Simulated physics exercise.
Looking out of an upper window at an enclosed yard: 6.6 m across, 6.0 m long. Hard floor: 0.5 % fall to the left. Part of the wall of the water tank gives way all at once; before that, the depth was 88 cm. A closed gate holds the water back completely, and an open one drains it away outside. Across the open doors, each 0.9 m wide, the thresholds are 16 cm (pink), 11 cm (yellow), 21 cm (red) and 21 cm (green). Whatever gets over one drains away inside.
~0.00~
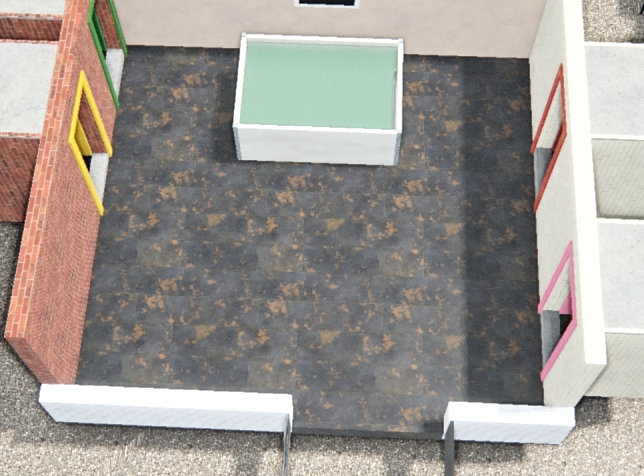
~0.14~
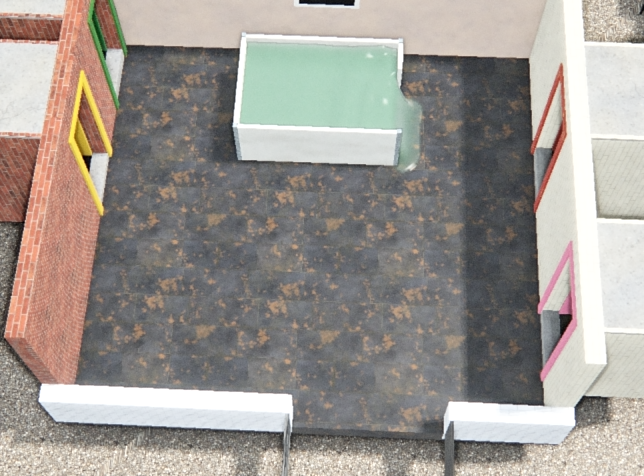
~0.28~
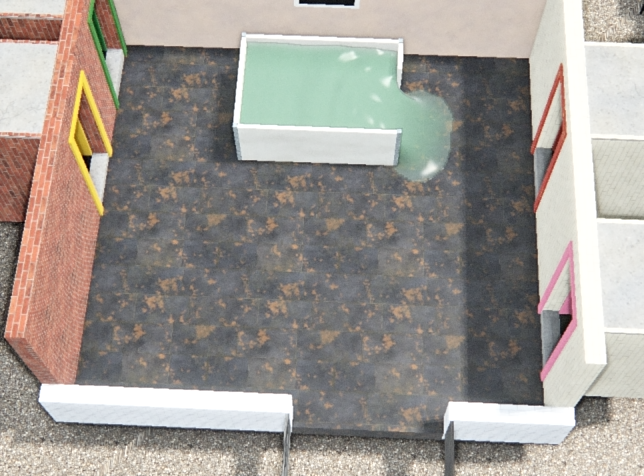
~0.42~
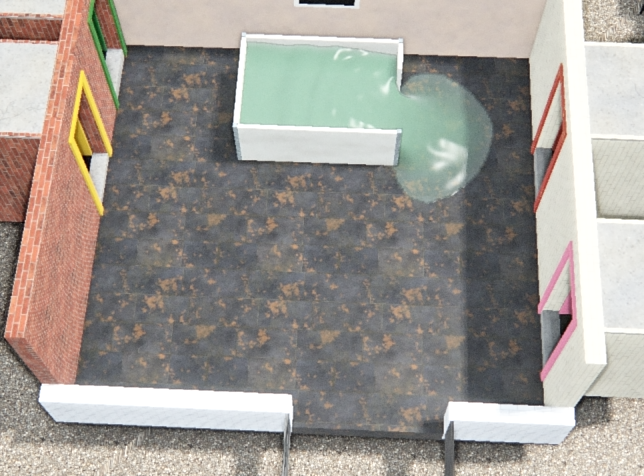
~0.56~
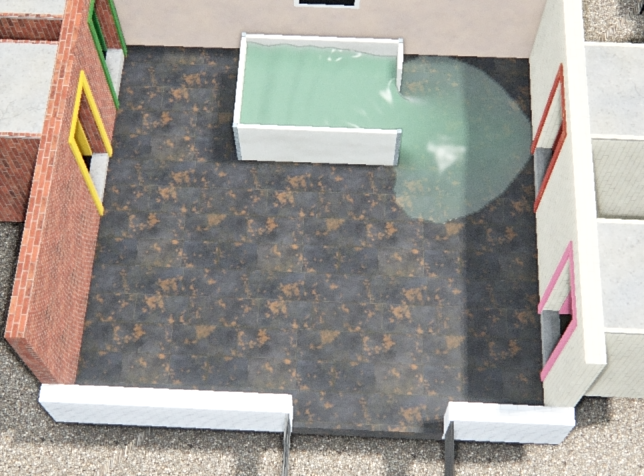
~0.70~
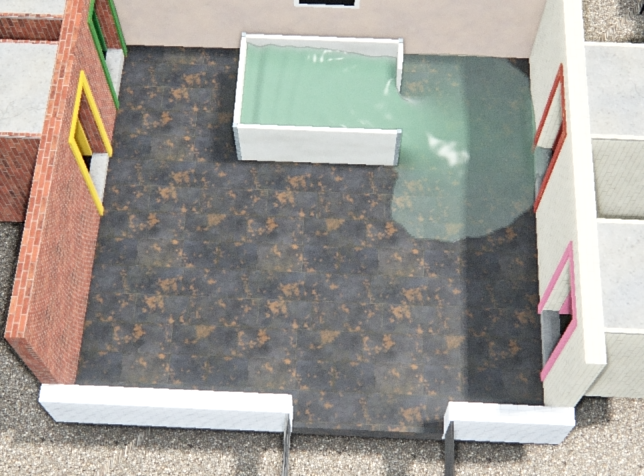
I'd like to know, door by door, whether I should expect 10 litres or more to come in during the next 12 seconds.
The pink door holds the inflow within the limit. The yellow door holds the inflow within the limit. The red door lets the inflow top the limit. The green door holds the inflow within the limit.
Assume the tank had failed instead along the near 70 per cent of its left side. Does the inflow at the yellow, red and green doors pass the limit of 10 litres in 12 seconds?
Outcomes - yellow: Exceeded, red: Not exceeded, green: Exceeded.
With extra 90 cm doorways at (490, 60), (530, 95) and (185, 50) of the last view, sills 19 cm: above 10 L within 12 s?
In sequence the answers are more than that, more than that and less than that.
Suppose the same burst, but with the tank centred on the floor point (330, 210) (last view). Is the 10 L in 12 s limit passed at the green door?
So the green door keeps within it.
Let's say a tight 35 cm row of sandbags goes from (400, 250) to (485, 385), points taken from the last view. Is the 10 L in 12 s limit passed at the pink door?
Limit check - pink: Fail, exceeded.
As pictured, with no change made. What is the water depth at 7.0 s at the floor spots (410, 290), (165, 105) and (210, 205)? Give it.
Approximately 2, 5 and 1 centimetres, going through them in turn.
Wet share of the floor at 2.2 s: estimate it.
Wet share: Near 30 percent.
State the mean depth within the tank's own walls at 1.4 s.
Depth, averaged: Around 55 centimetres.
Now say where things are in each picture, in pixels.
In the first picture, the water tank at (320, 86) is whole and still, 88 cm deep.
In the second picture, water pours out at (395, 120) and has run 0.7 m, to (399, 168); typically 12 cm deep outside, 88 cm at the water tank's back.
In the third picture, the front is at (446, 110), 0.9 m from the gap at (395, 122); 1.0 m2 of floor is under water; 88 cm left at the back of the water tank.
In the fourth picture, water pours out at (395, 124) and has run 1.5 m, to (488, 128); typically 10 cm deep outside, 88 cm at the water tank's back.
In the fifth picture, the front is at (530, 146), 2.1 m from the gap at (395, 124); 4.5 m2 of floor is under water; 84 cm left at the back of the water tank.
In the sixth picture, water pours out at (395, 124) and has run 2.4 m, to (533, 197); typically 6 cm deep outside, 75 cm at the water tank's back.
After 1.4 s water covers 20 % of the floor and is deepest (49 cm) near (523, 63); pink door not reached, yellow door not reached, red door 41 cm at the sill, 56 L in, green door not reached.
After 2.2 s water covers 30 % of the floor and is deepest (46 cm) near (523, 63); pink door 12 cm at the sill, 0 L in, yellow door not reached, red door 38 cm at the sill, 143 L in, green door not reached.
After 3.5 s water covers 40 % of the floor and is deepest (28 cm) near (537, 395); pink door 9 cm at the sill, 0 L in, yellow door not reached, red door 26 cm at the sill, 201 L in, green door not reached.
After 7.0 s water covers 85 % of the floor and is deepest (16 cm) near (400, 135); pink door 11 cm at the sill, 2 L in, yellow door 4 cm at the sill, 0 L in, red door 14 cm at the sill, 210 L in, green door 11 cm at the sill, 1 L in.
After 12.0 s water covers 95 % of the floor and is deepest (10 cm) near (108, 175); pink door 7 cm at the sill, 2 L in, yellow door 10 cm at the sill, 0 L in, red door 7 cm at the sill, 210 L in, green door 6 cm at the sill, 1 L in.
